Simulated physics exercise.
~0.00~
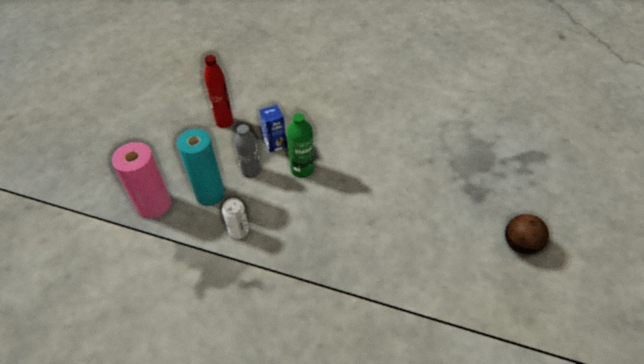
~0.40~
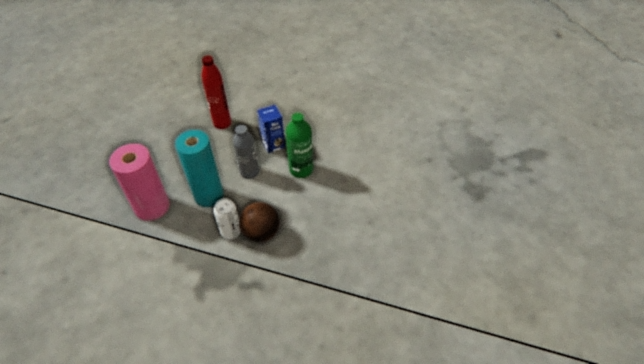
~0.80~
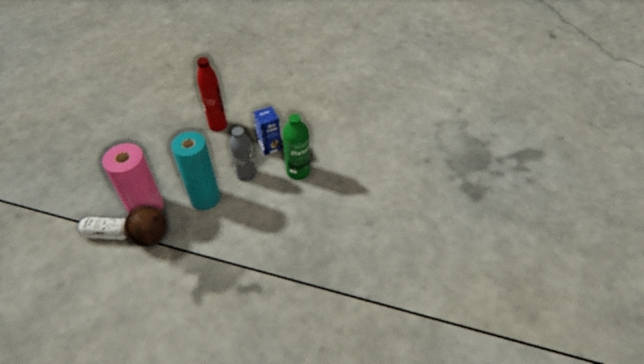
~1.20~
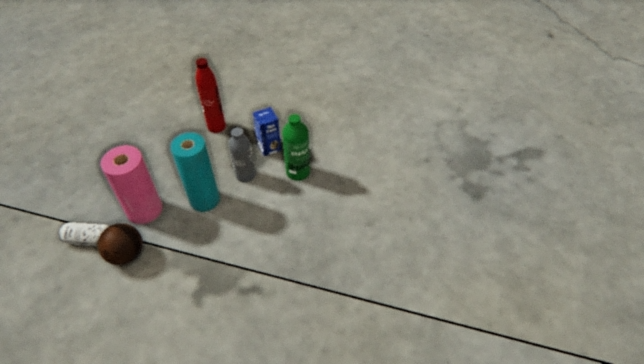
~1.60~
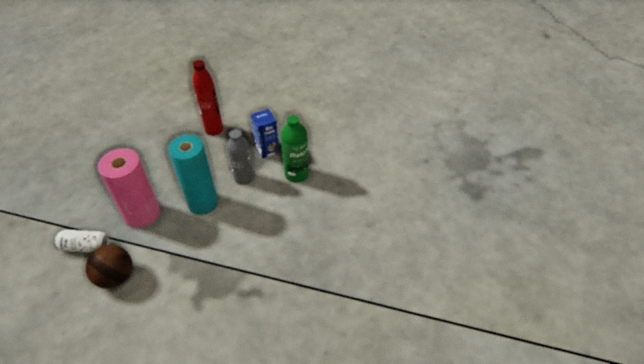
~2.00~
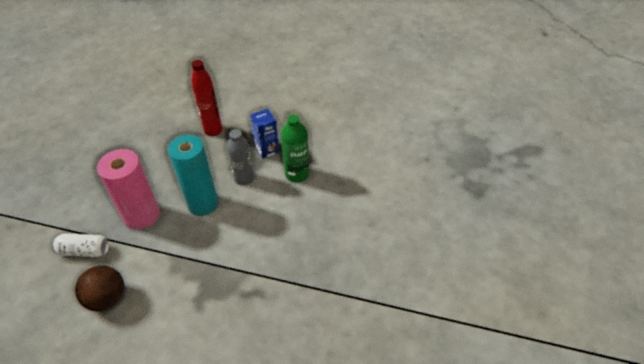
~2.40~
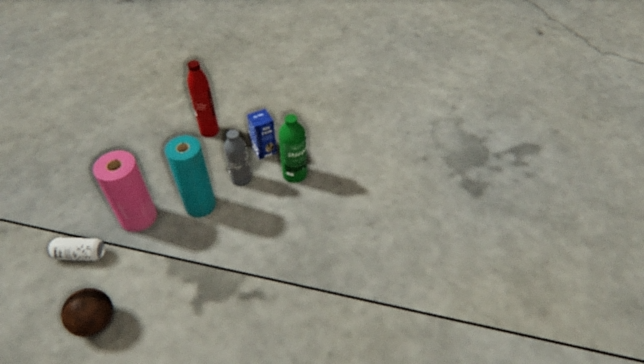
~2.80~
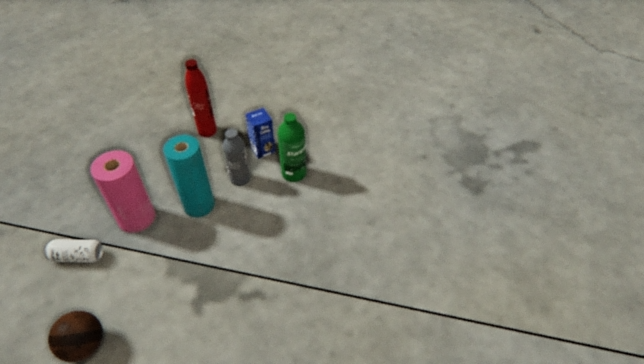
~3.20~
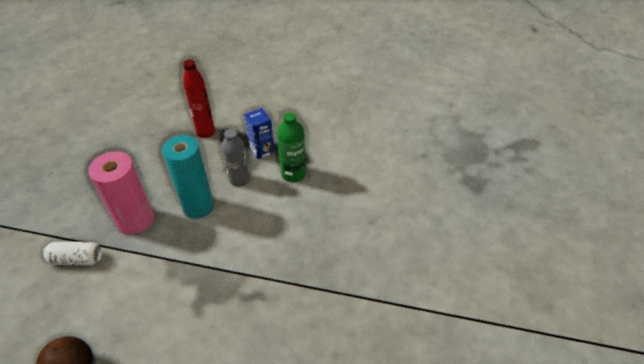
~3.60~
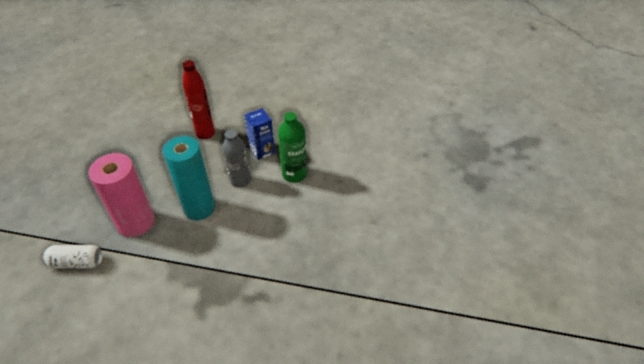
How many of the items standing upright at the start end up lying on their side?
One of them does. The white can ends up lying on its side at the left, while the bottles, rolls and blue carton stay standing.
